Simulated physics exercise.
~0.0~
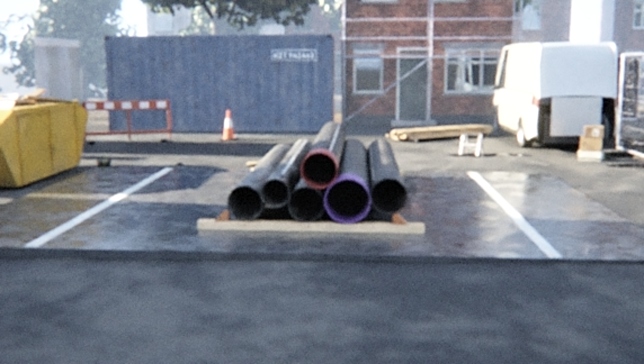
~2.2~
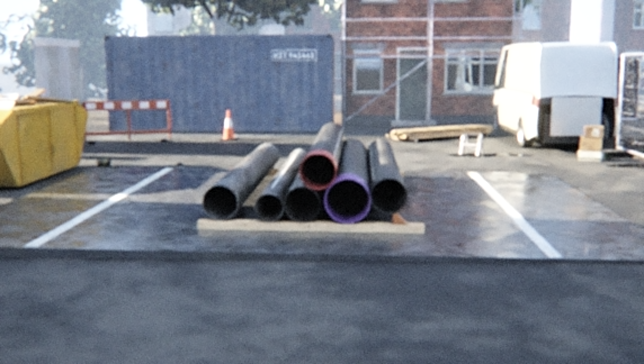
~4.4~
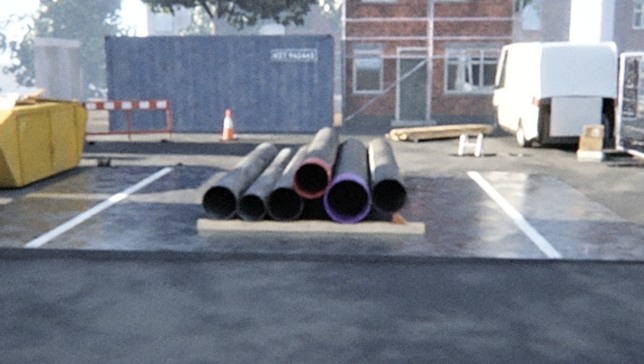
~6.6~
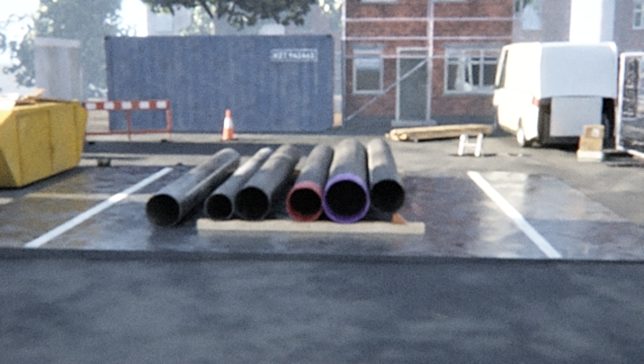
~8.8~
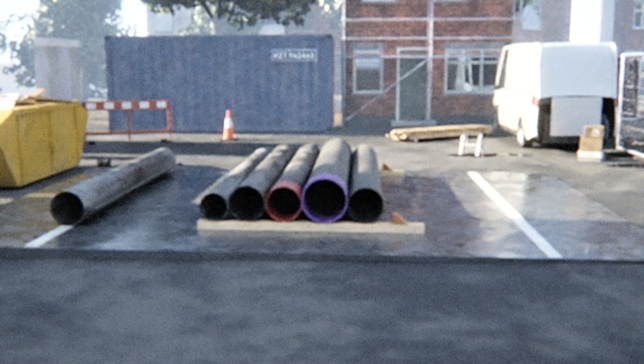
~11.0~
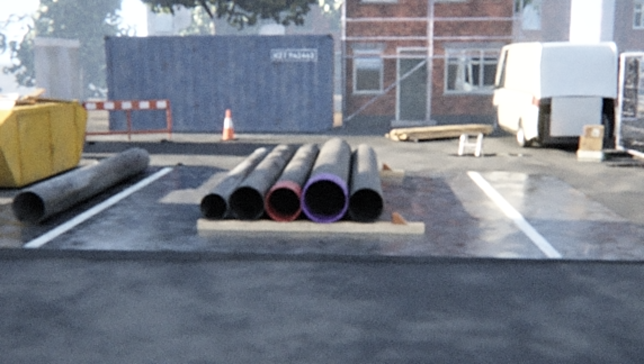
At first, six plastic pipes lie stacked on timber bearers in a yard, the red one resting on top and a purple one below it. The pile loosens at the left, and a black pipe there shifts outward while the red one stays up on the others. Then the red pipe sinks down among its neighbours, and the row spreads to the left. The leftmost black pipe rolls off the bearers, across the pad and over the white line. It stops near the yellow skip, while the other five, purple and red included, rest side by side on the timber.
